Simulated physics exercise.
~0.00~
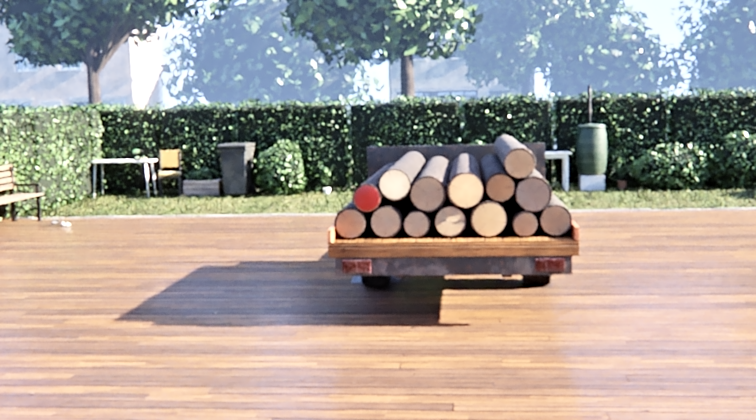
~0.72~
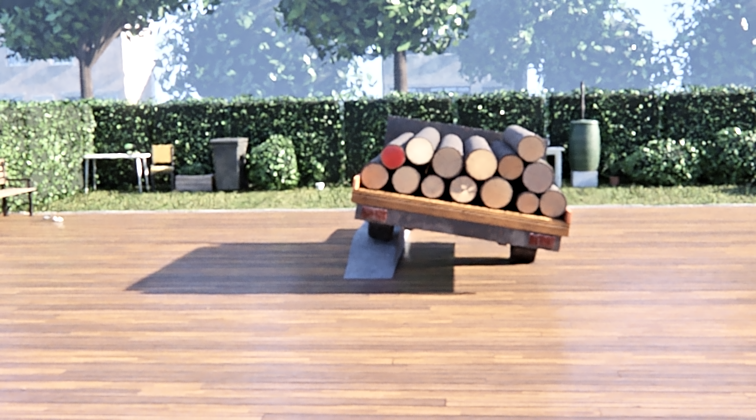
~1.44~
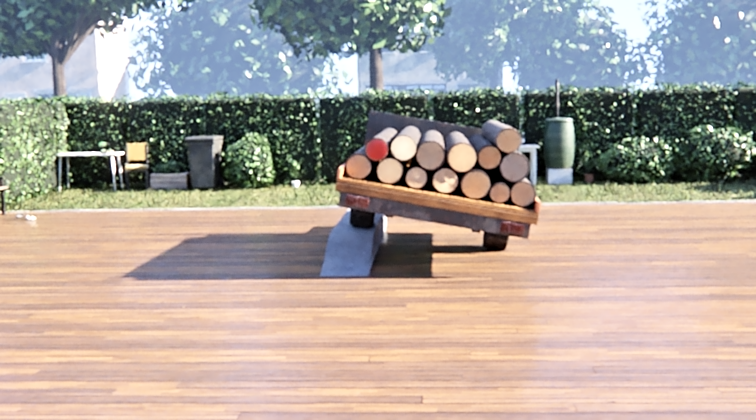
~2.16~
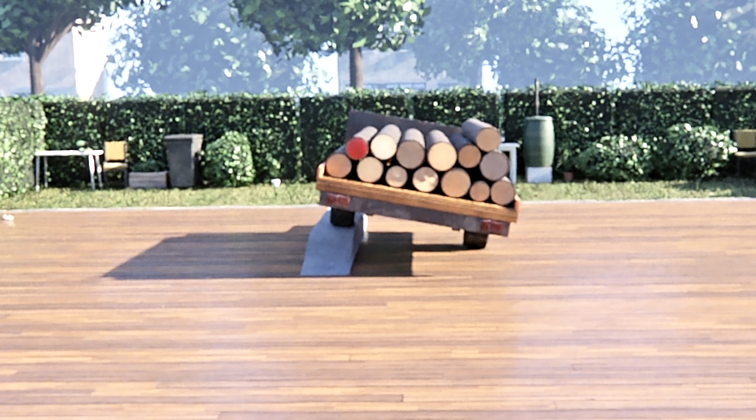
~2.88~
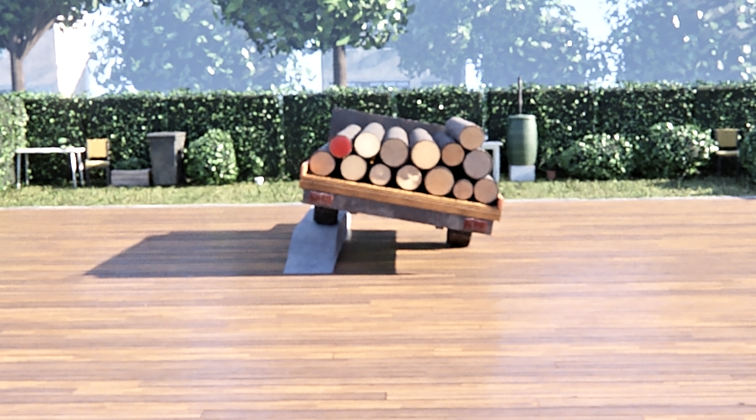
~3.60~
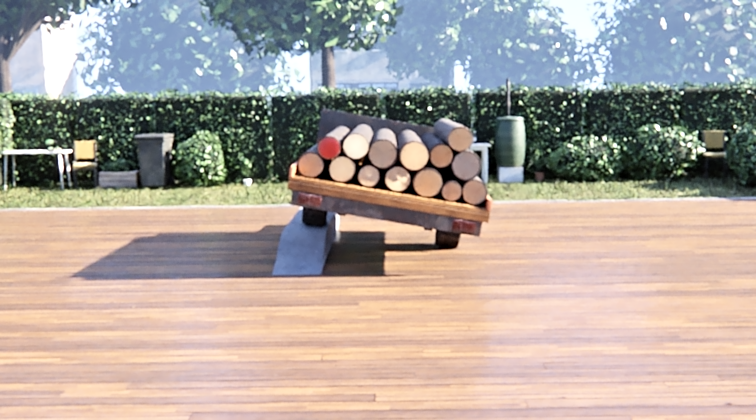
A low wooden trailer stacked with cut logs, one with a red end at the upper left of the pile, stands on a sunlit plank floor, seen from behind. A green hedge, trees, a pale table, a chair and a dark green barrel line the background. The trailer starts level, then its left wheel is up on a grey ramp-like block and the deck tilts down to the right. The logs shift slightly but stay piled together. The view pans gently right while the trailer rests leaning, with the red log still on the stack.
